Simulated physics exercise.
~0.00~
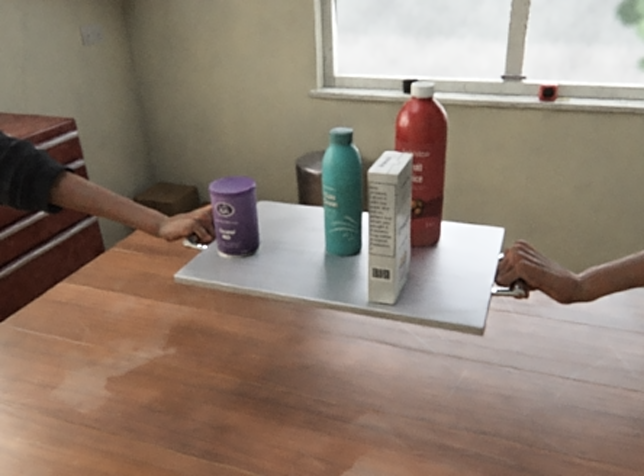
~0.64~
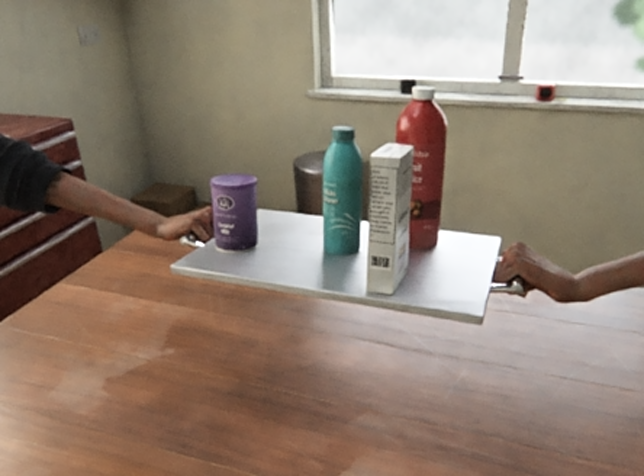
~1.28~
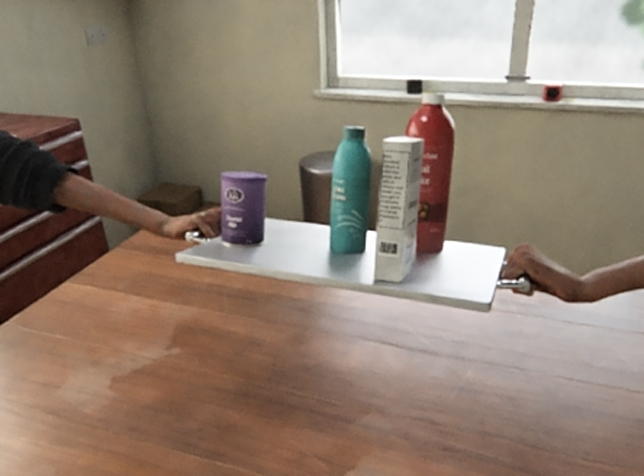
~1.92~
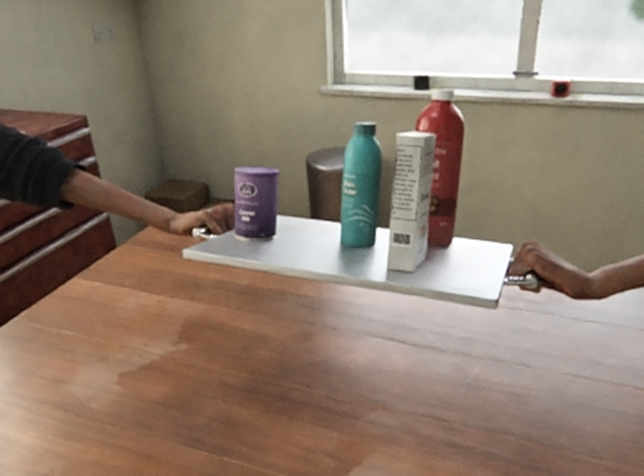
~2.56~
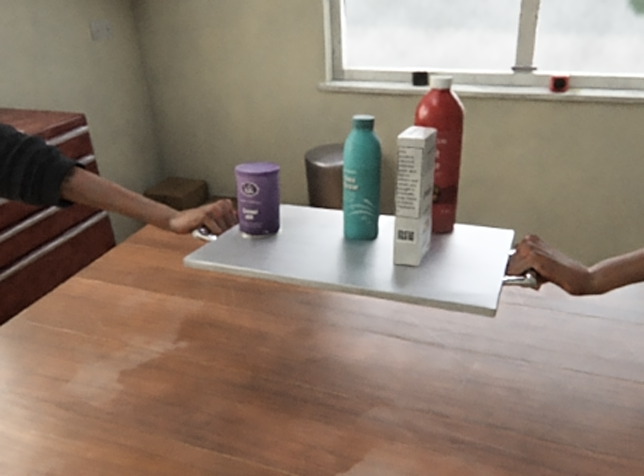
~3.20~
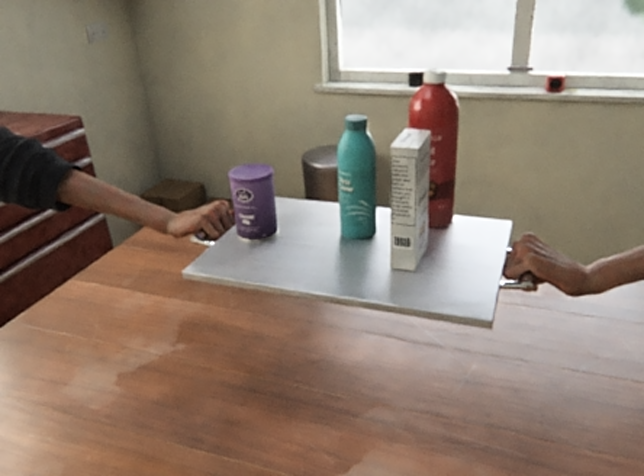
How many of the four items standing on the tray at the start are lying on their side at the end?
None of them are. The red bottle, turquoise bottle, purple tin and white packet are all still standing on the tray at the end.
